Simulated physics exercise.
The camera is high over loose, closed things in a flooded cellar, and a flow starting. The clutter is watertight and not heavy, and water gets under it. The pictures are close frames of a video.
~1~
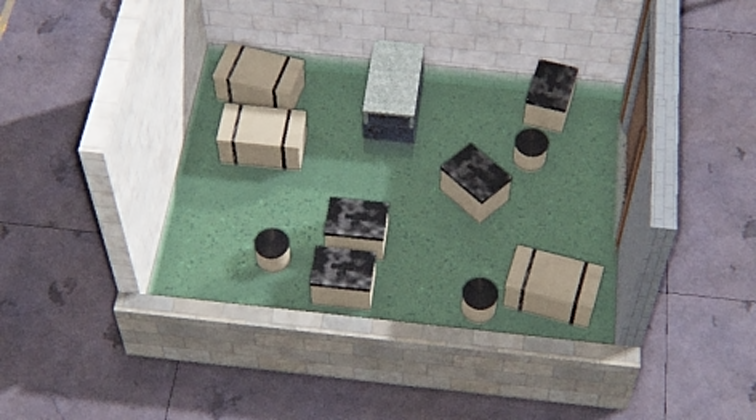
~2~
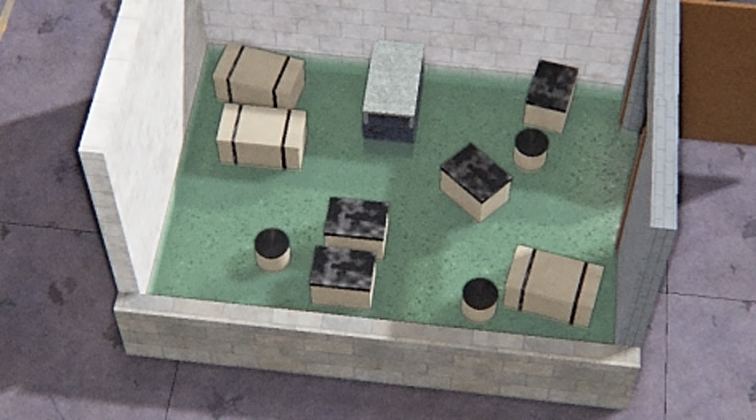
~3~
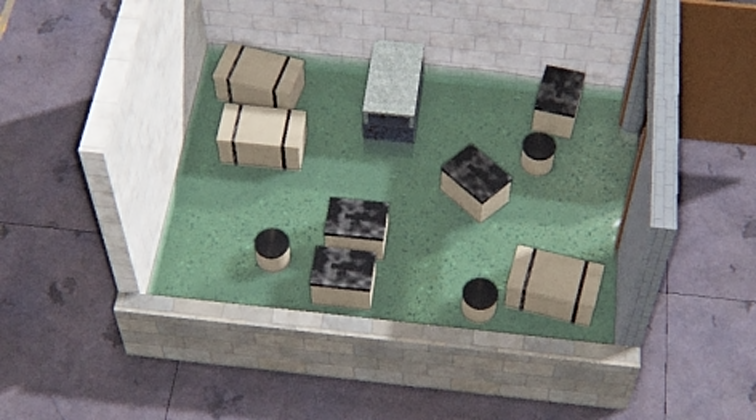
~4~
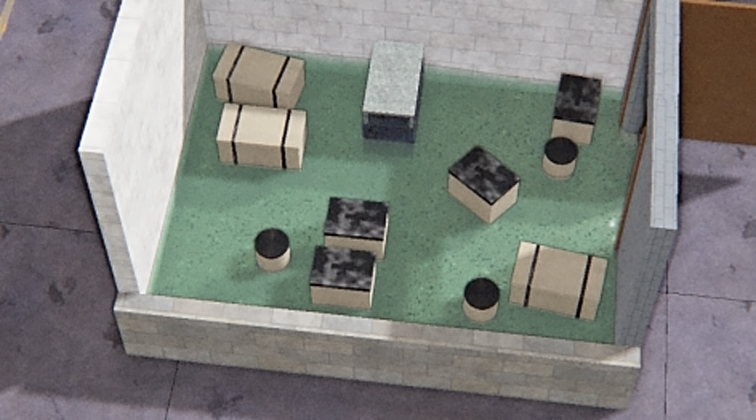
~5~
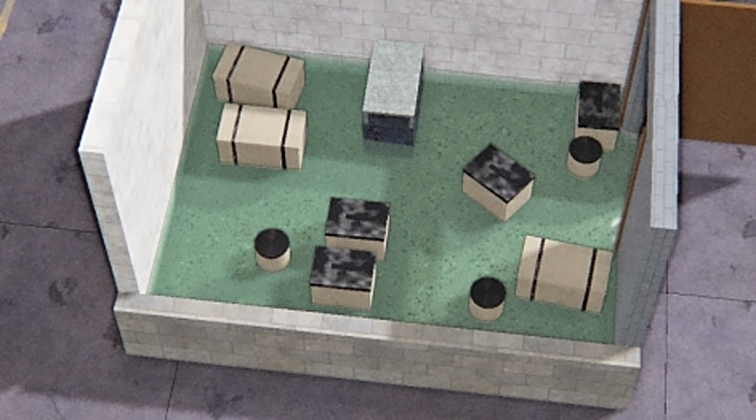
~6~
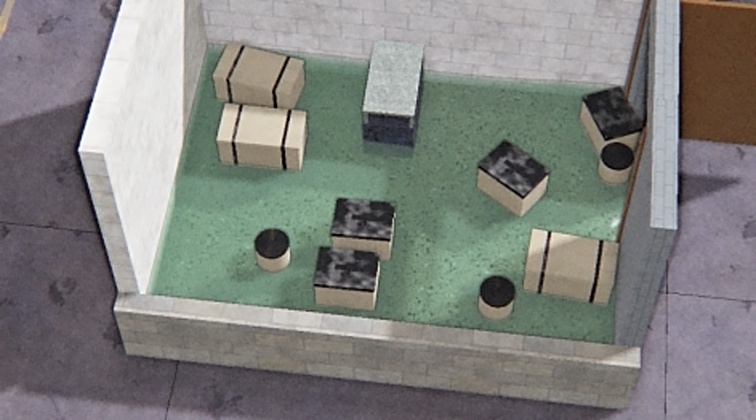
In a walled green-floored room, a dark-topped box and a pail drift right, then others shift slightly.
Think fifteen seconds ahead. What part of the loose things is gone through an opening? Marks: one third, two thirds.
Share: Two thirds or above.
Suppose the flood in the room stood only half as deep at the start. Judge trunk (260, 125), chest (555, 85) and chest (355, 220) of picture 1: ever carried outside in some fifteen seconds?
As listed: Kept in, washed out, washed out.
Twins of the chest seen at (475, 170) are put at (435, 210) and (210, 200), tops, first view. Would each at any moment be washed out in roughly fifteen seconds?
As listed: Through, kept in.
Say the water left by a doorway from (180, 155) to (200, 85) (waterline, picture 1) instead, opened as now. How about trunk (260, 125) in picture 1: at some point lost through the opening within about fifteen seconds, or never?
Verdict: Yes.
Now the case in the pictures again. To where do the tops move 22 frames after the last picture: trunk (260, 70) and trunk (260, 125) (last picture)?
Around (298, 111) and (446, 188).
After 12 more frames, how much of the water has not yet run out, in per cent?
I make it 62 per cent.
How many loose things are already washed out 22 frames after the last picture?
I count 6.
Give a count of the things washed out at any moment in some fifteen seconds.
The number is 8.
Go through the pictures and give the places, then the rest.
A pail at (532, 142), afloat; a chest at (553, 84) floats; 0 of 10 have shifted, in the first picture.
A pail at (532, 142), afloat; a chest at (553, 84), afloat; 0 of 10 have shifted, in the second picture.
A pail at (539, 146) floats, close to its start; a chest at (560, 89), afloat, close to its start; 2 of 10 have shifted, in the third picture.
A pail at (561, 150), afloat, close to its start; a chest at (578, 97), afloat, close to its start; 4 of 10 have shifted, in the fourth picture.
A pail at (586, 149) floats, a stride from its start; a chest at (599, 104) floats, a stride from its start; 5 of 10 have shifted, in the fifth picture.
A pail at (618, 155) floats, a stride from its start; a chest at (613, 112) floats, a stride from its start; 6 of 10 have shifted, in the sixth picture.
A moment on, 2 of 10 are out; 8 afloat.
Next, 5 of 10 are out; 5 afloat.
Later, 6 of 10 are out; 4 afloat.
In the end, 8 of 10 are out; 2 afloat.
